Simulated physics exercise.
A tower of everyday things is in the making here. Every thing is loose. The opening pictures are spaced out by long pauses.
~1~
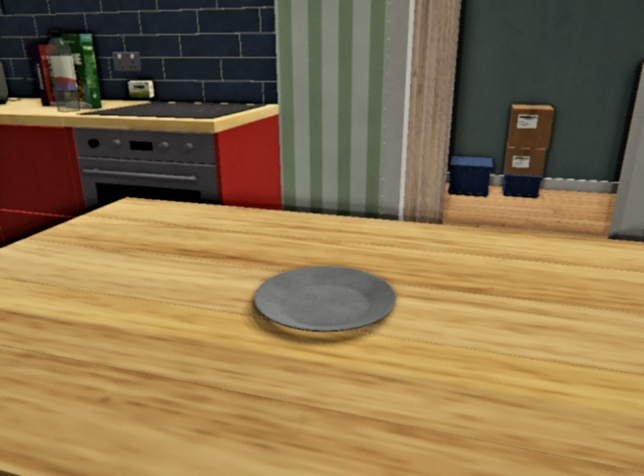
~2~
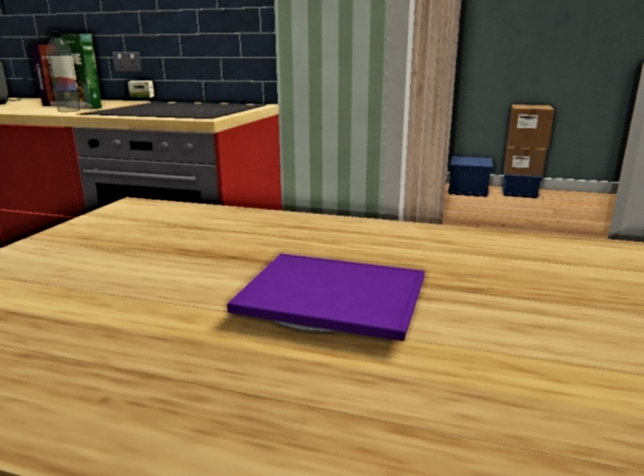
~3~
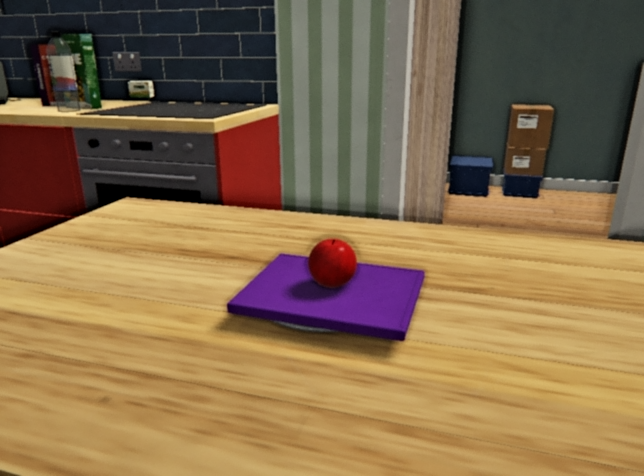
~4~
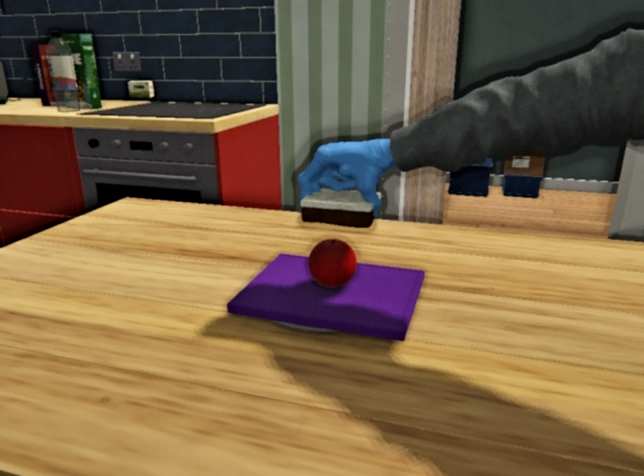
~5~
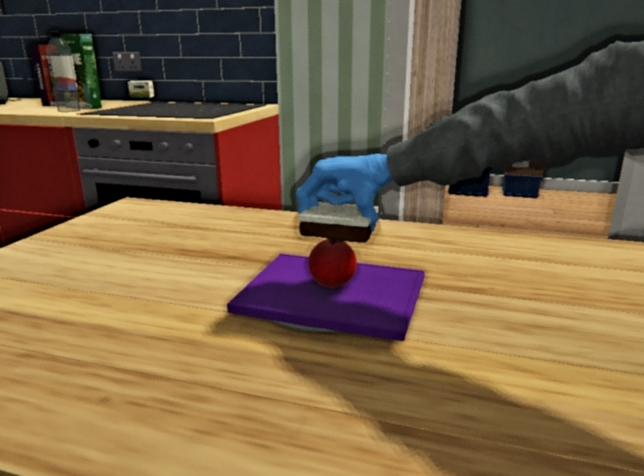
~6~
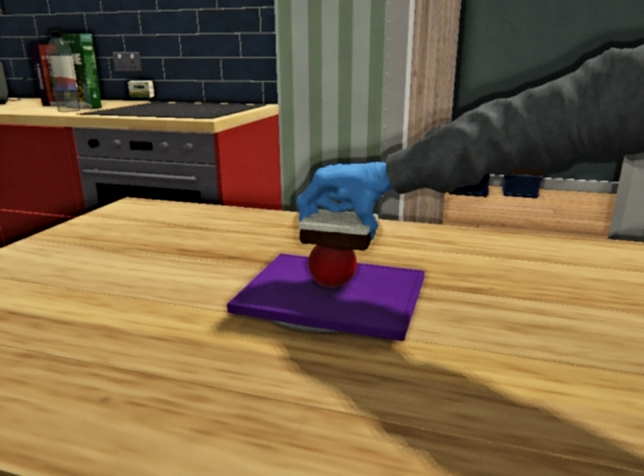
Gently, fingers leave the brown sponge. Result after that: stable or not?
It doesn't stay put.
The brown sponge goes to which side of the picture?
Its movement is toward the right.
Then, 0.40 s on from there, brown sponge now fallen.
Then, 0.70 s on from there, things are still on the move.
Then, 0.90 s on from there, as before.
Then, 1.50 s on from there, nothing new.
In the end, fallen, brown sponge; the other 3 unmoved. At the end, from the last picture's camera, brown sponge near (435, 298). The pile gives way.
